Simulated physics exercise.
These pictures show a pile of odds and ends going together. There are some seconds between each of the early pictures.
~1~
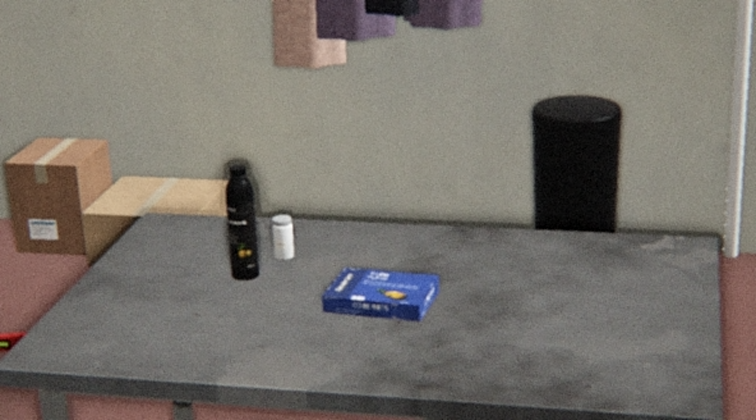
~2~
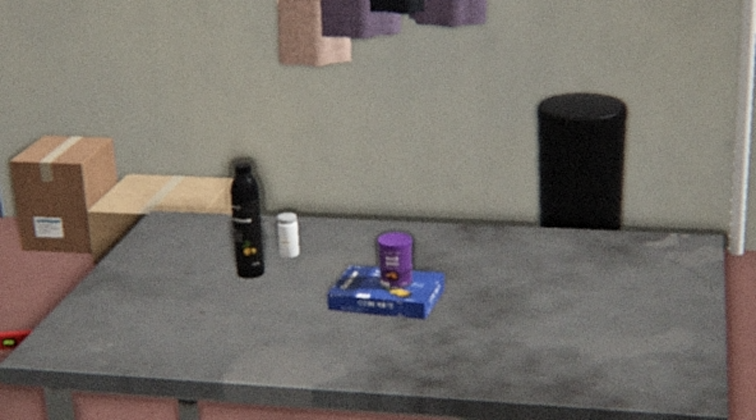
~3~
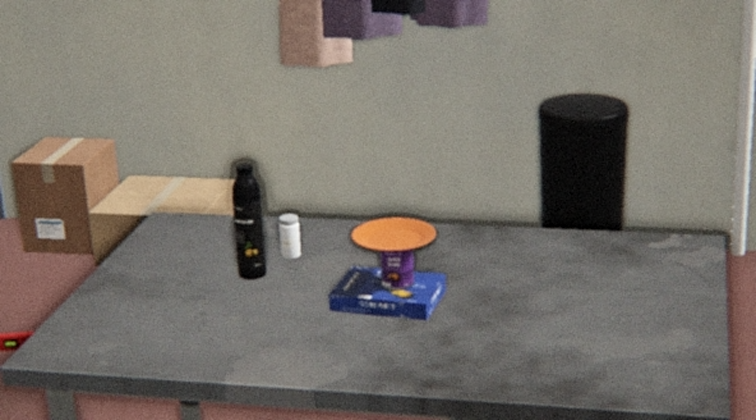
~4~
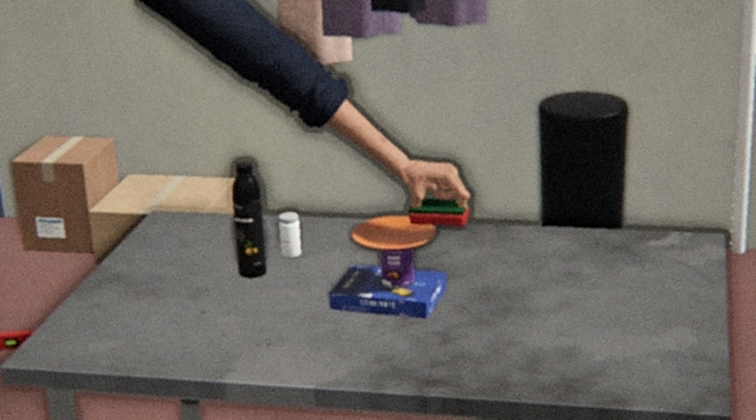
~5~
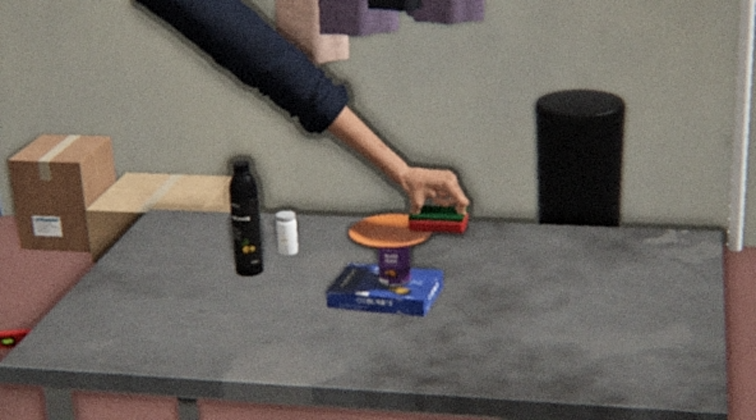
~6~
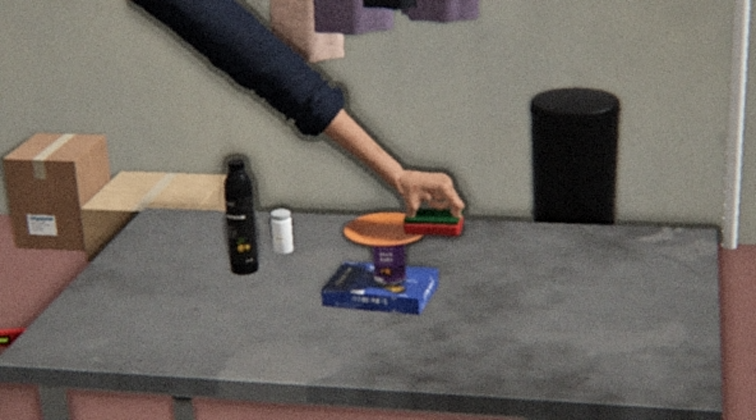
On a grey table with a black bottle and white shaker, a purple tin appears on a blue packet, then an orange plate on the tin; a hand brings in a red and green sponge and lowers it slightly onto the plate's edge.
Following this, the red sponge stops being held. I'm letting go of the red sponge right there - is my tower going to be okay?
No, it will fall.
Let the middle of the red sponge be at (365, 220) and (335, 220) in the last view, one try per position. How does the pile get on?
Well, on the first go it stays steady, and on the second it tumbles down.
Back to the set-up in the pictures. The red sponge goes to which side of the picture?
It ends up further right.
Then, 0.40 s later than the last frame, red sponge now fallen.
Then, 0.50 s later than the last frame, things are still on the move.
When it is over, fallen, red sponge; the other 5 as before. End places, in pixels of the last picture, red sponge near (491, 302). The pile gives way.
